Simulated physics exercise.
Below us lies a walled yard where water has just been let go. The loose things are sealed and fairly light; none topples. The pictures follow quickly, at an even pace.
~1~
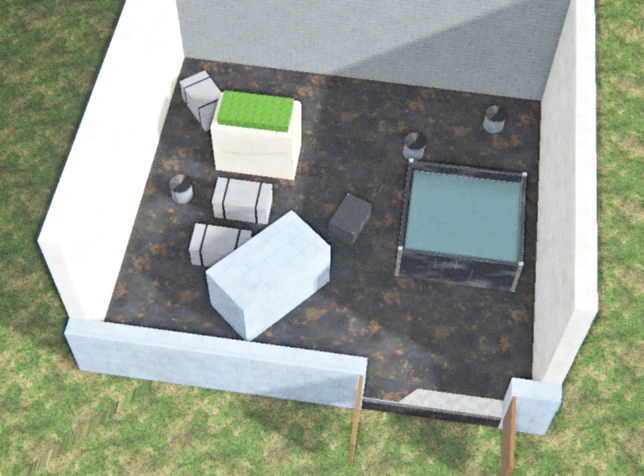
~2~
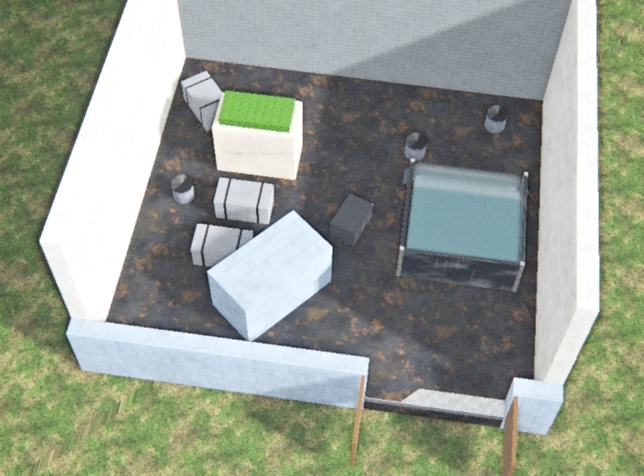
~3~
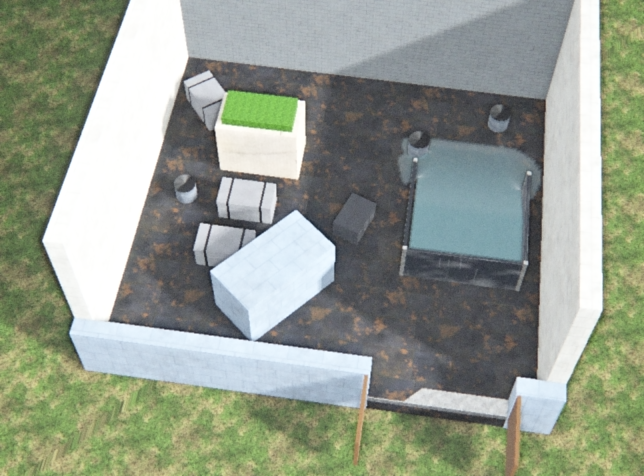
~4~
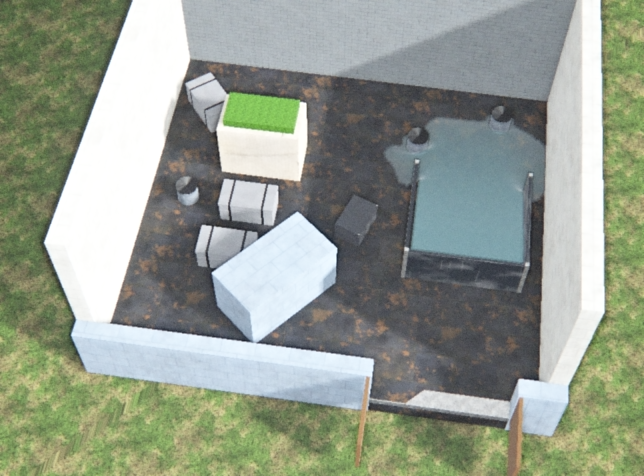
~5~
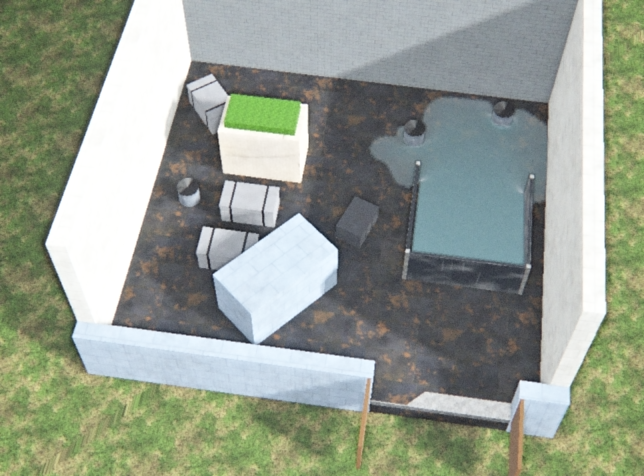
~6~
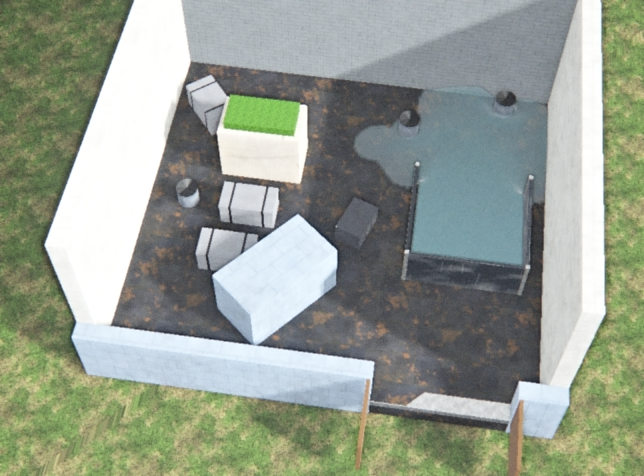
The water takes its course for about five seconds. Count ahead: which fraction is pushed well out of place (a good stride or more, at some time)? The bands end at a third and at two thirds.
Share: From one to two thirds.
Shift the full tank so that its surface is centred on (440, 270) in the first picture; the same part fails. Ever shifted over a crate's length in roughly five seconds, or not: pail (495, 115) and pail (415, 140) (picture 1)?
One after the other: Yes, yes.
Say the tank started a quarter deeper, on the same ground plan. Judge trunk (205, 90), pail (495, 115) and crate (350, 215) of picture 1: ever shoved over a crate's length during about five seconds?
As listed: Moved that far, yes, never so far.
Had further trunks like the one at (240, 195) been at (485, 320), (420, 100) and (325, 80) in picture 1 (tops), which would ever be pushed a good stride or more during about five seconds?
In that order: Less than that, yes, that far or more.
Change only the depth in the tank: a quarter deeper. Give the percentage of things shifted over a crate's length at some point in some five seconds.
Some 60 per cent.
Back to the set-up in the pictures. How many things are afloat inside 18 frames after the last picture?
2 of them.
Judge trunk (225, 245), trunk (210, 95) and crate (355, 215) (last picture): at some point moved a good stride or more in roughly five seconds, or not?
One after the other: Under that, shifted that much, short of that.
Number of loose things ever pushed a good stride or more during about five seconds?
I count 3.
A moment on, 2 of 7 are well off their spots; 1 afloat.
Next, 1 of 7 are well off their spots; 1 afloat.
Later, 2 of 7 are well off their spots; 2 afloat.
In the end, 3 of 7 are well off their spots, and 3 have been at some point; 2 afloat.
